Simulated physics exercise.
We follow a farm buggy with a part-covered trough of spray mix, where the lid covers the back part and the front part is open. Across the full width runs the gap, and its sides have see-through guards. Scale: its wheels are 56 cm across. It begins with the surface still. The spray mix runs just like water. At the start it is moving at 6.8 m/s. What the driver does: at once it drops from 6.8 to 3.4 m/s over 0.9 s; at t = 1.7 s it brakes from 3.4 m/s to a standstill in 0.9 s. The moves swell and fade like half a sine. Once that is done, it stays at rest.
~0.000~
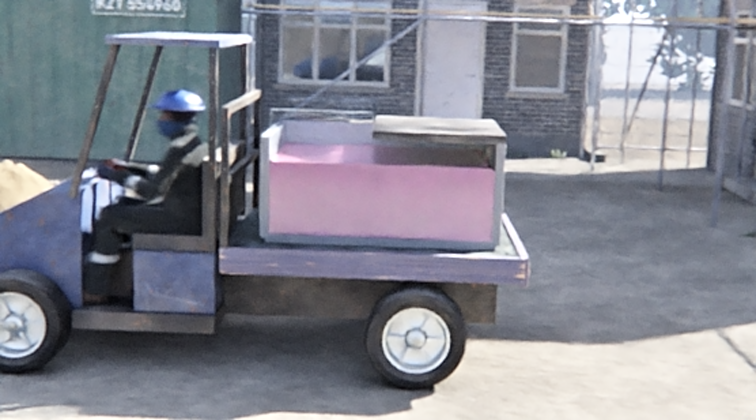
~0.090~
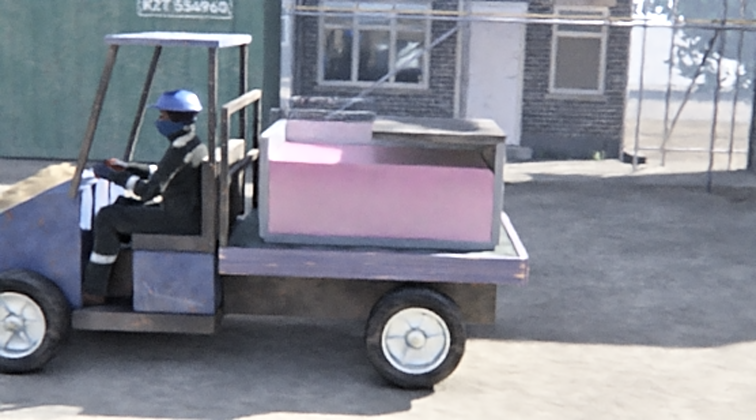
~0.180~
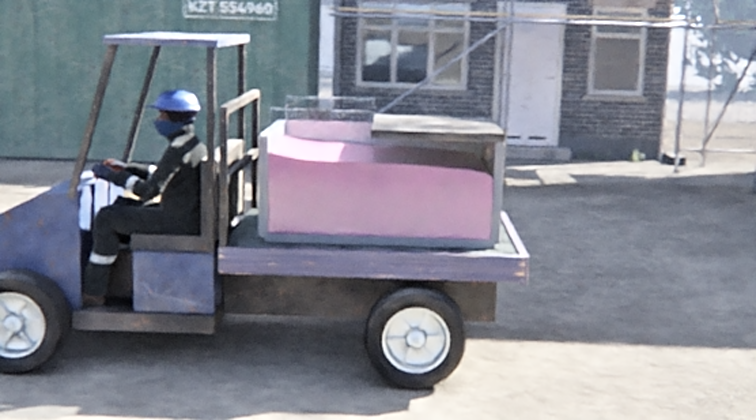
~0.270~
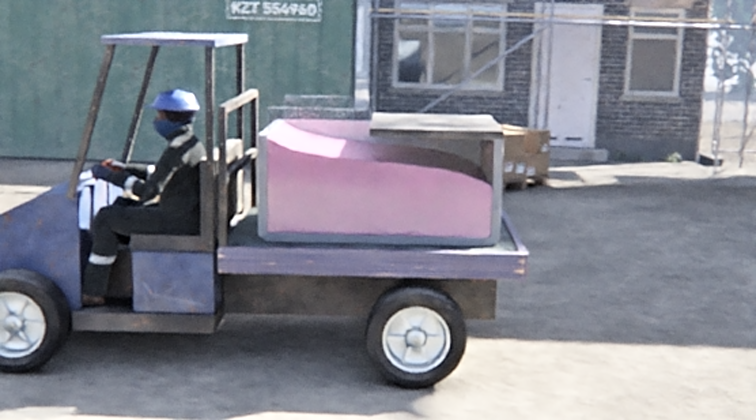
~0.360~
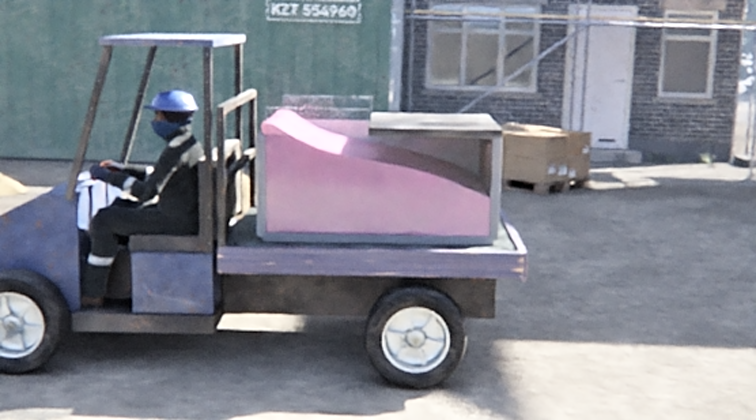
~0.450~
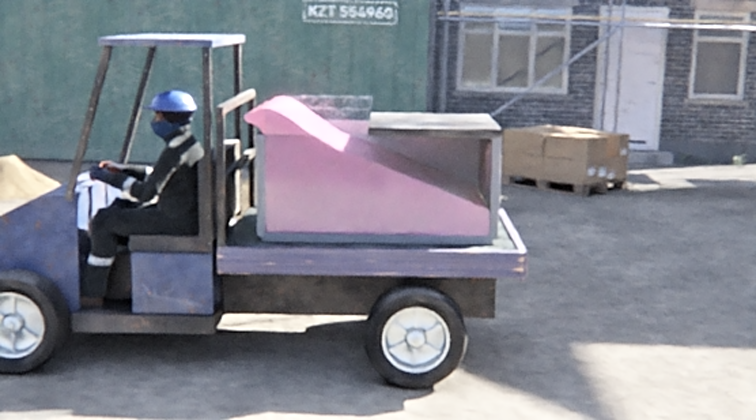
A driver in a blue helmet rode a small buggy leftward past a green container and brick building, while pink liquid in the trough behind surged up at the front and sank at the back.
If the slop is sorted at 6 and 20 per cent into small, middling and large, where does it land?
It lands in large.
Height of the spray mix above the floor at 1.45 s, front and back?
Front level 24 cm, back level 52 cm.
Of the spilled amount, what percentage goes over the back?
Share: Around 0%.
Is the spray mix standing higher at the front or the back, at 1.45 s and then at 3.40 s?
Higher at the rear side, then higher at the rear side.
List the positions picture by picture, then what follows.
The surface is at (288, 164) near the front wall; the surface is at (473, 171) near the back wall; the front is on the left; the opening runs from (373, 132) to (271, 129); a wheel hub at (416, 343), in the first frame.
The surface is at (287, 163) near the front wall; the surface is at (472, 170) near the back wall, in the second frame.
The surface is at (287, 158) near the front wall; the surface is at (471, 173) near the back wall, in the third frame.
The surface is at (286, 149) near the front wall; the surface is at (470, 179) near the back wall, in the fourth frame.
The surface is at (284, 133) near the front wall; the surface is at (468, 190) near the back wall, in the fifth frame.
The surface is at (284, 129) near the front wall; the surface is at (468, 202) near the back wall; spray mix is coming out, 4 per cent so far; a wheel hub at (416, 342), in the sixth frame.
Then, 1.45 s in, the surface stands 53 cm at the back and 23 cm at the front; 27 per cent is out, over the front.
Then, 2.45 s in, the surface stands 2 cm at the back and 58 cm at the front; 45 per cent is out, over the front.
Then, 3.40 s in, the surface stands 53 cm at the back and 13 cm at the front; 49 per cent is out, over the front.
Then, 5.49 s in, 49 per cent is out, over the front, 226 of 461 litres.
